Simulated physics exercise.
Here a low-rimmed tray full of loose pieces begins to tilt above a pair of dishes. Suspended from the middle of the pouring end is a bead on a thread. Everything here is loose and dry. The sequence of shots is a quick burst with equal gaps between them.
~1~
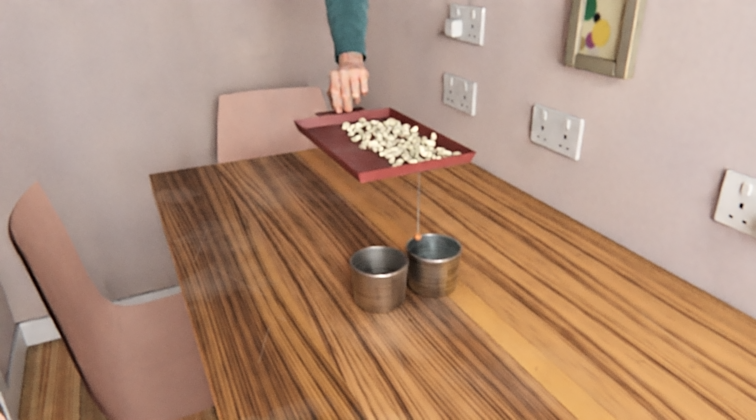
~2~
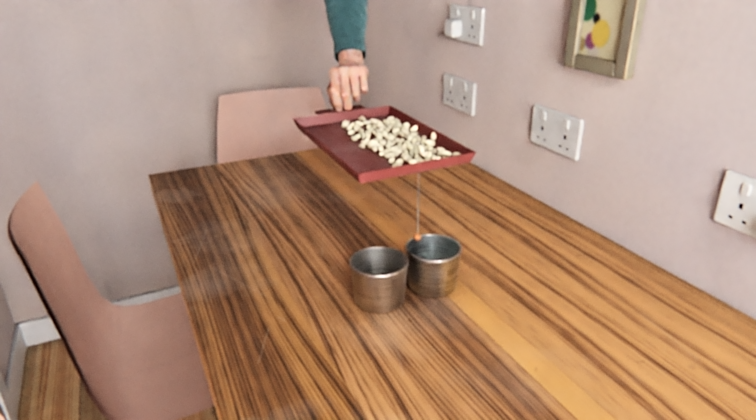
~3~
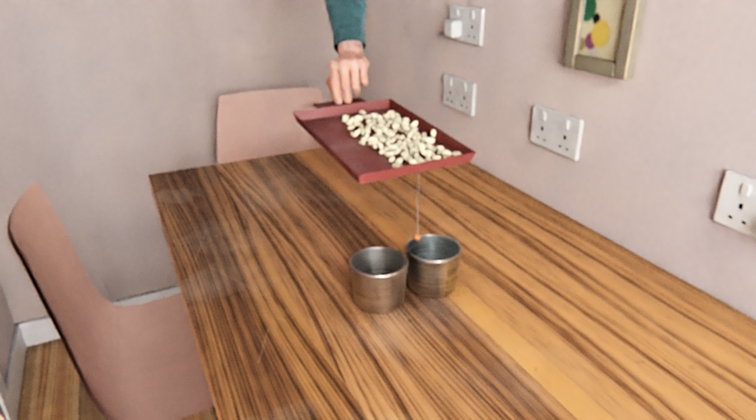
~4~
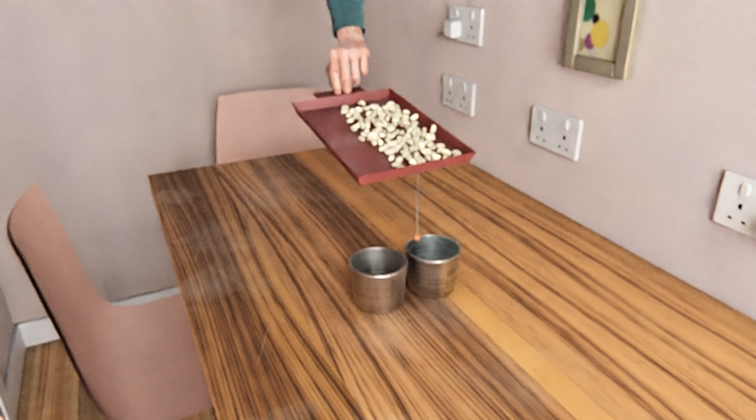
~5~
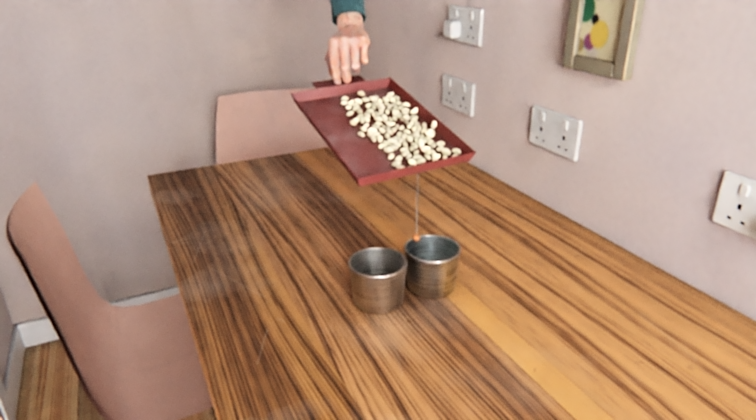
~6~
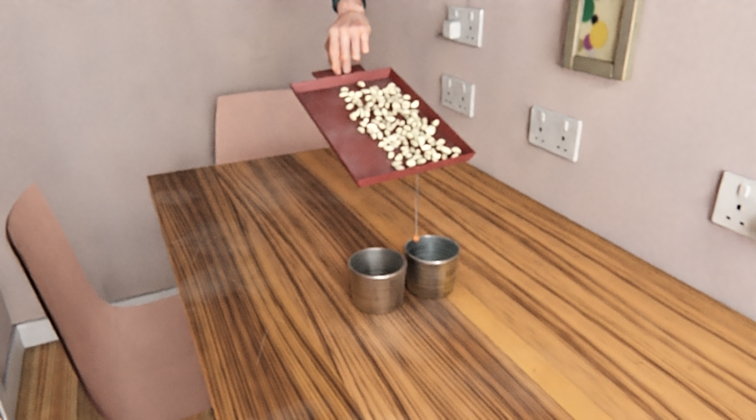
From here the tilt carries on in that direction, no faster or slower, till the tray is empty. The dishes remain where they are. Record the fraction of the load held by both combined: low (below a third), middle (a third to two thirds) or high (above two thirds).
Fraction held by both: Middle.
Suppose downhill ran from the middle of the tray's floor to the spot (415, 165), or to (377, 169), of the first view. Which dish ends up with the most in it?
One: Right. Two: The left-hand dish.
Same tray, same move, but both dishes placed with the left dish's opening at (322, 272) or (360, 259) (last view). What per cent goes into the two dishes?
Trial 1: 20 percent; trial 2: 20 percent.
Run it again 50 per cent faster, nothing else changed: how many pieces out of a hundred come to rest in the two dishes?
Near 30 in a hundred.
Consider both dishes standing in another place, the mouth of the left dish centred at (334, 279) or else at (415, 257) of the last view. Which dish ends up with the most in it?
Going by the two tries in order: The right-placed dish, then the left-placed dish.
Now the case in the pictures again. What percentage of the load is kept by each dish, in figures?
Around 40 in a hundred in the left dish and around 0 in a hundred in the right dish.
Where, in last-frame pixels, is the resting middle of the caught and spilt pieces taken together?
Centre at rest, last view: Approx. (391, 306).
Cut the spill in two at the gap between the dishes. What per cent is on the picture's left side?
Near 30 in a hundred.
Just after the last frame, tray tipped steeply; almost all on the tray; about a tenth in the air.
A moment on, tray tipped past a quarter turn; about a tenth on the tray; roughly a third in the left dish; just a few in the right dish; roughly a third outside both; roughly a quarter in the air.
Further on, tray tipped past a quarter turn; roughly half in the left dish; just a few in the right dish; roughly half outside both.
When it is over, tray tipped past a quarter turn; roughly half in the left dish; just a few in the right dish; roughly half outside both.
